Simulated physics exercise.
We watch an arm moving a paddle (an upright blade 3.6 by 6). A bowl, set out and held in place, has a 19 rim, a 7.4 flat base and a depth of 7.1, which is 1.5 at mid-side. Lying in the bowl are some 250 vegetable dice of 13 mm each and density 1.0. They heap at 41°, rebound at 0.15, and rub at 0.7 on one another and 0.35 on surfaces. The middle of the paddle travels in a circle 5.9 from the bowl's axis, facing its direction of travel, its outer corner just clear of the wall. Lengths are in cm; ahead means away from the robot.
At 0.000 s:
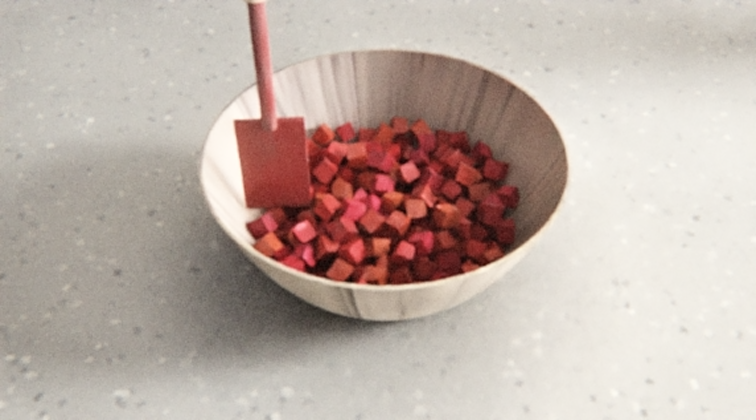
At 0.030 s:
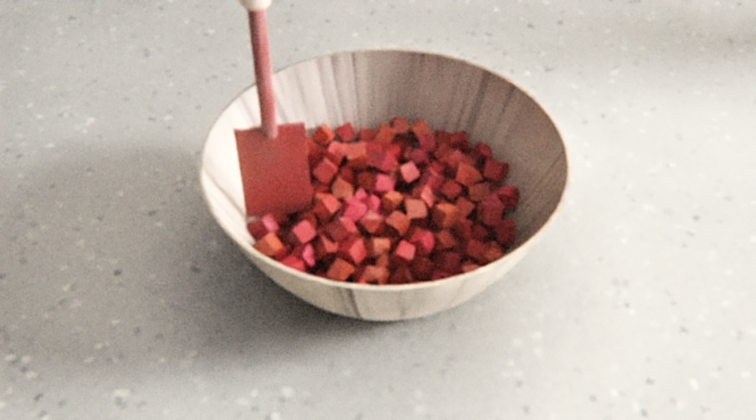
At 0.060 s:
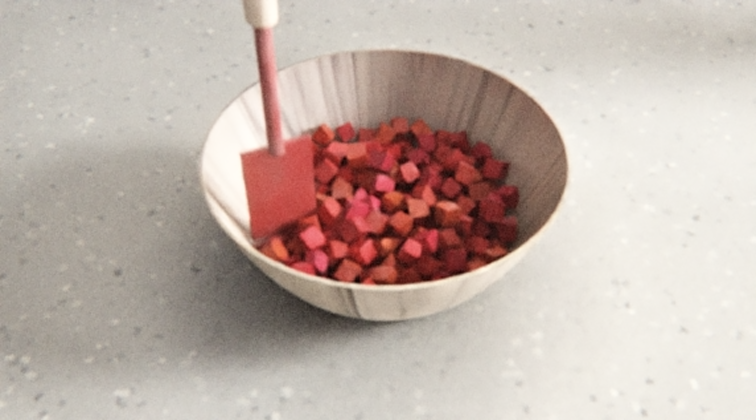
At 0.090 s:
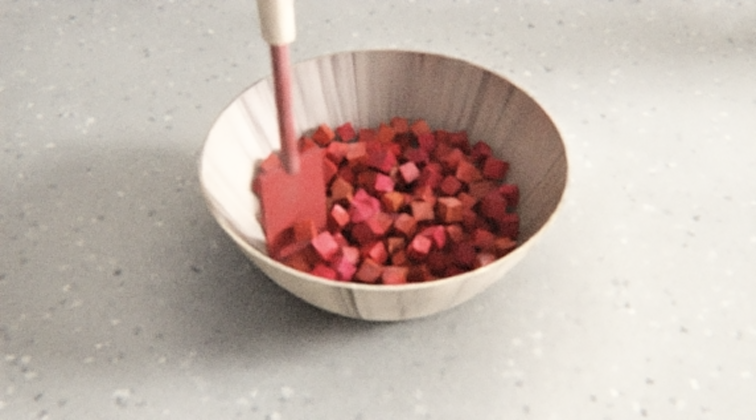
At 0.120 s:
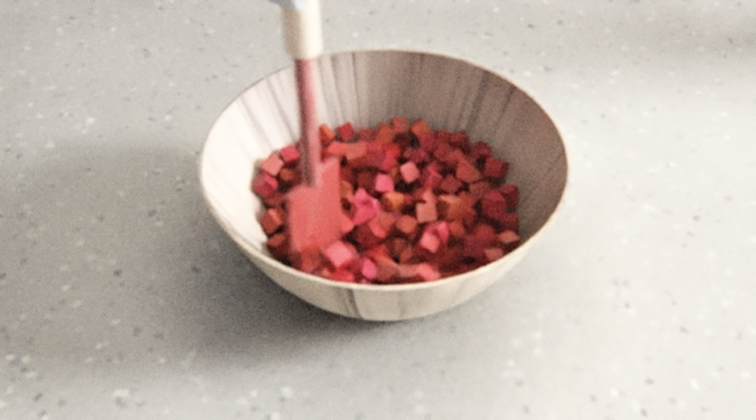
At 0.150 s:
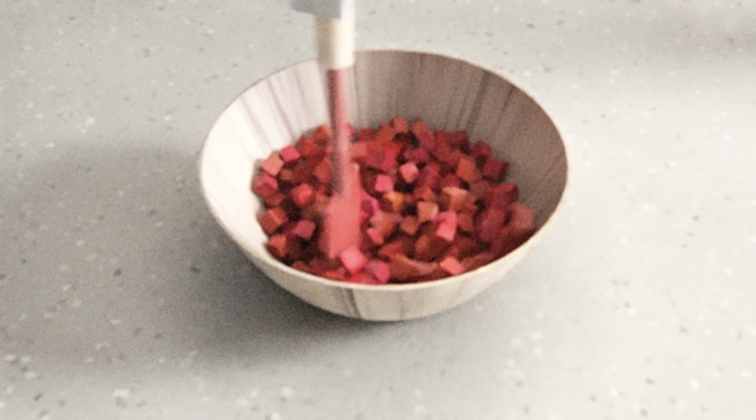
In a pale wooden bowl, a red paddle sweeps rightward through small red cubes.
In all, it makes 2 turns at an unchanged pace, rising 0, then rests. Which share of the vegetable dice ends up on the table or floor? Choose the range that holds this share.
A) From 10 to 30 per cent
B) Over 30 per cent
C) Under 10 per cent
Answer: A.
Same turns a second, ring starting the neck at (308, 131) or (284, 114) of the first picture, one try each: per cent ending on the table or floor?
Close to 20 and 30 in a hundred.
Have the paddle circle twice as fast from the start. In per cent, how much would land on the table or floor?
Estimate: Near 30 in a hundred.
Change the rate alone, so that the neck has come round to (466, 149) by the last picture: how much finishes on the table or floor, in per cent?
About 35 %.
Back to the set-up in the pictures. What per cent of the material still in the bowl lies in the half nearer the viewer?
About 75 per cent.
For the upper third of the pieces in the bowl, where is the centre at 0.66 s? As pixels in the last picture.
(286, 184), roughly.
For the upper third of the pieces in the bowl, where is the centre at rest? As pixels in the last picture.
Centre, approx.: (336, 262).
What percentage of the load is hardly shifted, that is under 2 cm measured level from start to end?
Around 15 per cent.
After 0.66 s, 323° round, highest piece 9 above the table; 228 in the bowl, 21 on the table or floor, 4 in flight or on the tool.
After 1.17 s, 221° round, highest piece 8 above the table; 214 in the bowl, 37 on the table or floor, 2 in flight or on the tool.
After 1.63 s, 0° round, highest piece 8 above the table; 205 in the bowl, 48 on the table or floor.
After 2.33 s, 0° round, highest piece 8 above the table; 205 in the bowl, 48 on the table or floor.
In the end, 205 in the bowl, 48 on the table or floor. That is 19 % on the table or floor.
